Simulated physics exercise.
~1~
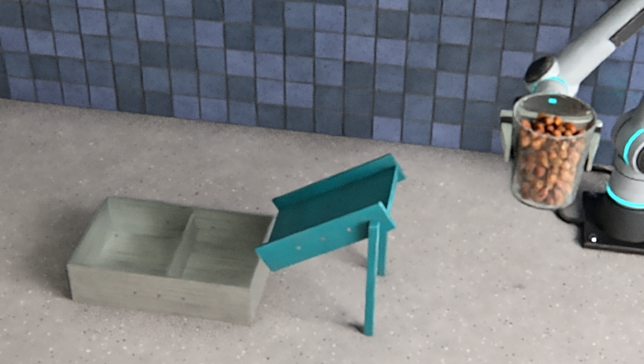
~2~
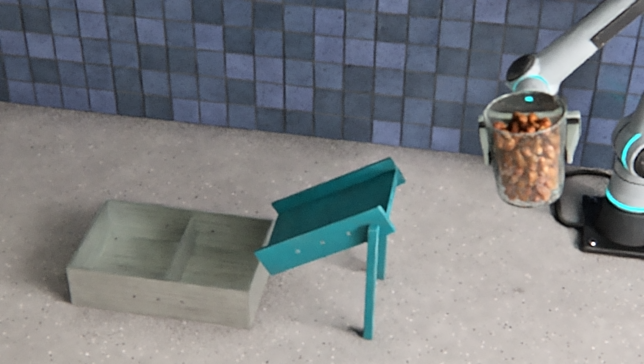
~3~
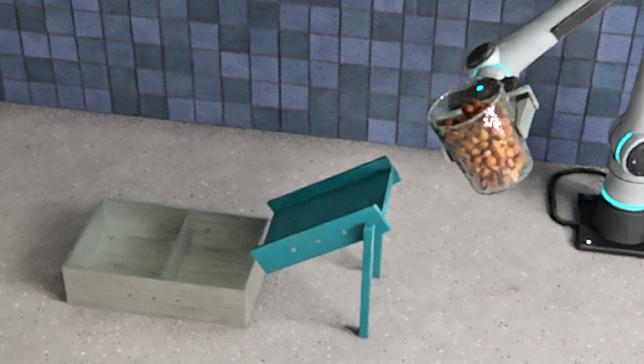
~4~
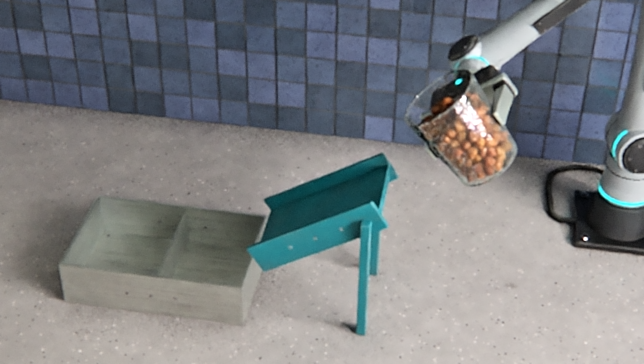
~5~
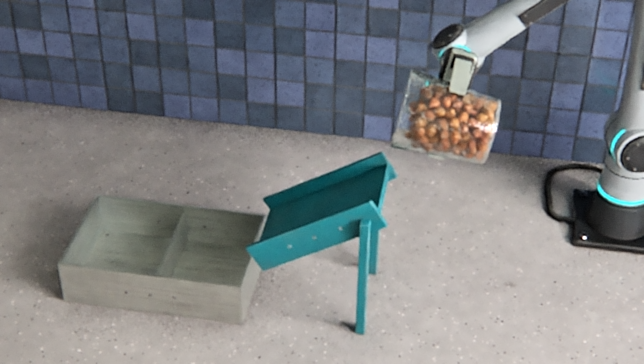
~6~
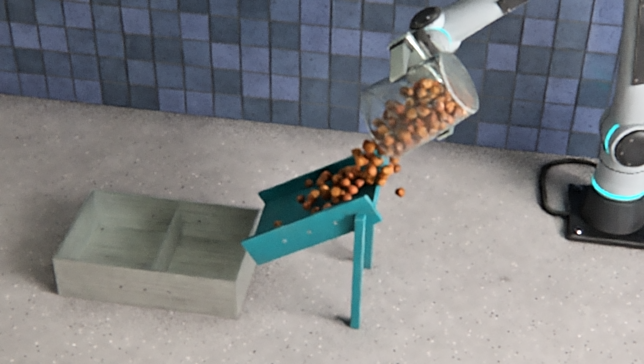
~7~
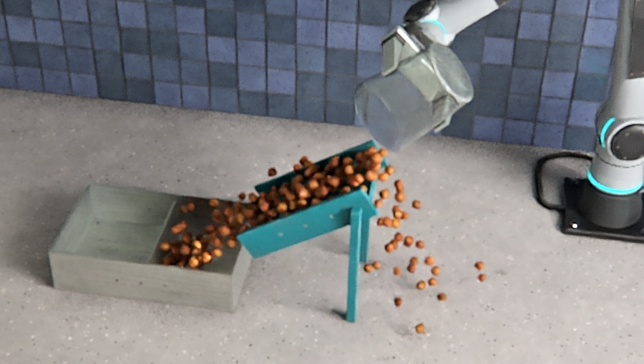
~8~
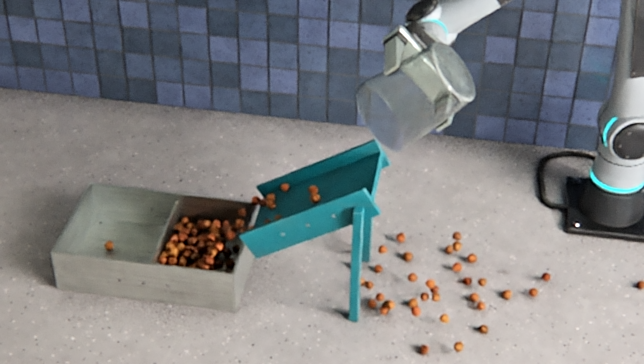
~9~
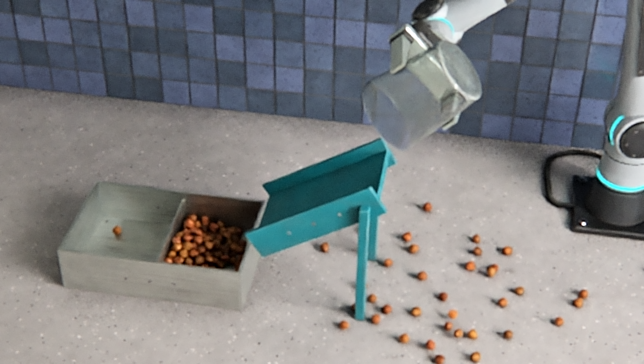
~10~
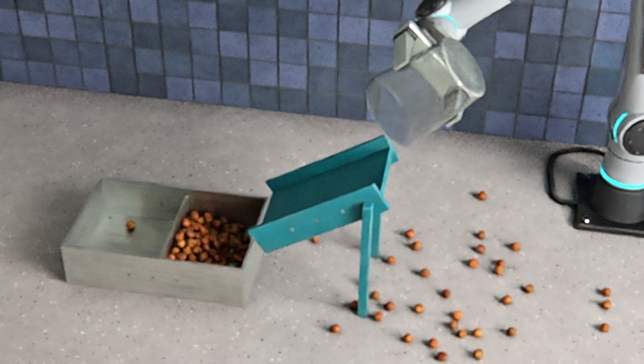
On a speckled grey tabletop backed by blue mosaic tiles, seen from slightly above, a pale open box with two compartments stands at left beside a sloping teal chute on legs. At right, a grey robot arm holds a clear beaker full of brown hazelnuts. The arm carries the beaker left, tilting it until it lies on its side above the chute, then turns it upside down. Nuts pour down the chute into the box's right compartment, while others spill and scatter beneath. Finally the beaker hangs empty, most nuts lie heaped in that compartment, one sits in the left compartment, and dozens dot the table.
